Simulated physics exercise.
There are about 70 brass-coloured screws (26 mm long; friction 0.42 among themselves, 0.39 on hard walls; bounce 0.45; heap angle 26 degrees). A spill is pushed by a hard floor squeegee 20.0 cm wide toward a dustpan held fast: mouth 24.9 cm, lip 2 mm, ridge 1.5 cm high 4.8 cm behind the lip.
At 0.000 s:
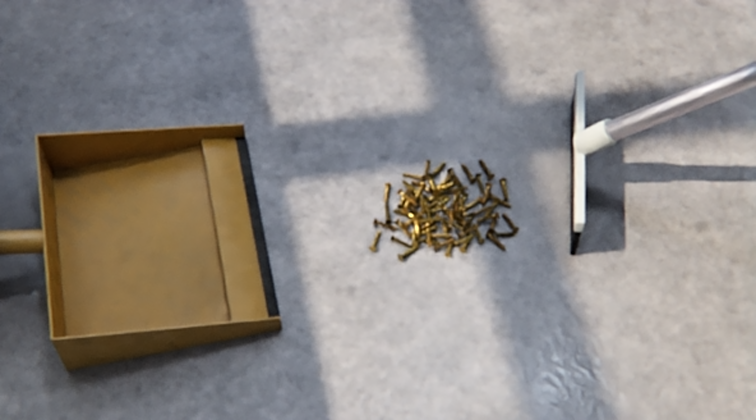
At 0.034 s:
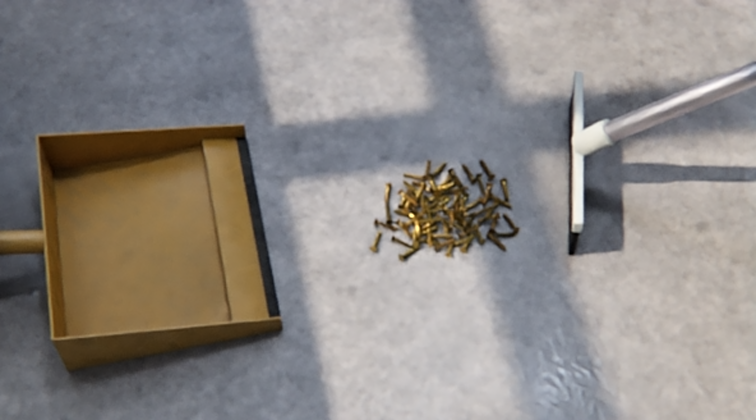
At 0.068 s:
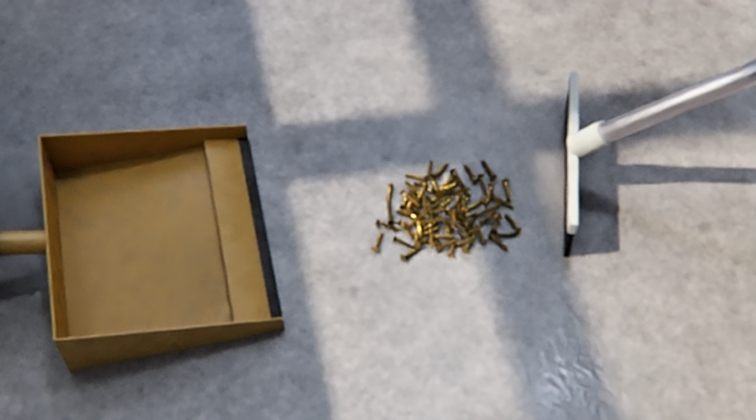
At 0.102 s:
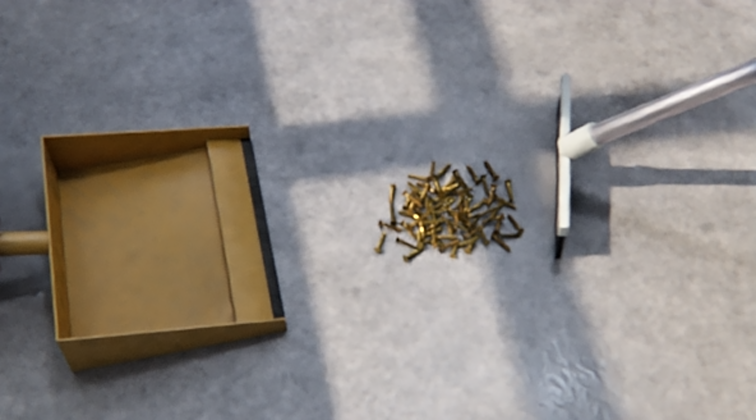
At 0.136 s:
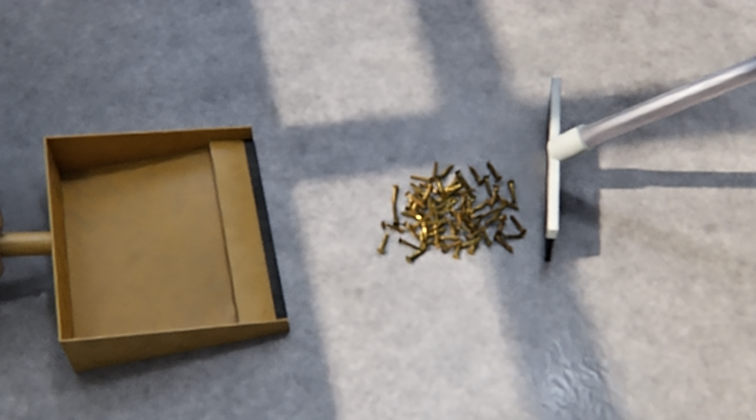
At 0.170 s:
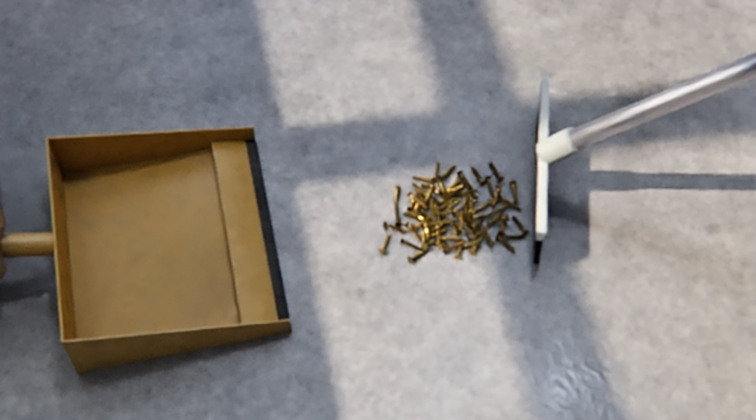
The clip shows a pile of brass-coloured screws on a grey floor between a brown dustpan on the left and a squeegee on the right, as the squeegee slides a short way left, closing up to the pile's edge.
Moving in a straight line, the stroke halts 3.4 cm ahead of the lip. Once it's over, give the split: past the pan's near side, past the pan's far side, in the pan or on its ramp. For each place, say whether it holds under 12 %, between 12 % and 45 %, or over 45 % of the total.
In order: Near side: Not much, far side: Not much, pan: Not much.
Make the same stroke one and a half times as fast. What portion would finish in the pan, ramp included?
Share: Near 10 %.
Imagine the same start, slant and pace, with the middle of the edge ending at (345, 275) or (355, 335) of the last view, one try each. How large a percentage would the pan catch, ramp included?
Roughly 0 % and 0 %.
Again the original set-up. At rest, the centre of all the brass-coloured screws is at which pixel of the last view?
(297, 226) or so.
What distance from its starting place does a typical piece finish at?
I'd say close to 16 cm.
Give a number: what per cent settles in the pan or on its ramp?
My estimate is some 5 per cent.
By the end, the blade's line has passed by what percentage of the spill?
Around 5 per cent.
After 0.44 s, middle of the blade 18 cm from the lip; 0 % over the lip, far side 0 %, near side 0 %.
After 0.62 s, middle of the blade 11 cm from the lip; 0 % over the lip, far side 0 %, near side 0 %.
After 0.92 s, middle of the blade 6 cm from the lip; 5 % over the lip, far side 5 %, near side 0 %.
In the end, at 1.3 s, near side 0 %, far side 5 %, pan 5 %, in front of the lip or behind the blade 95 %.
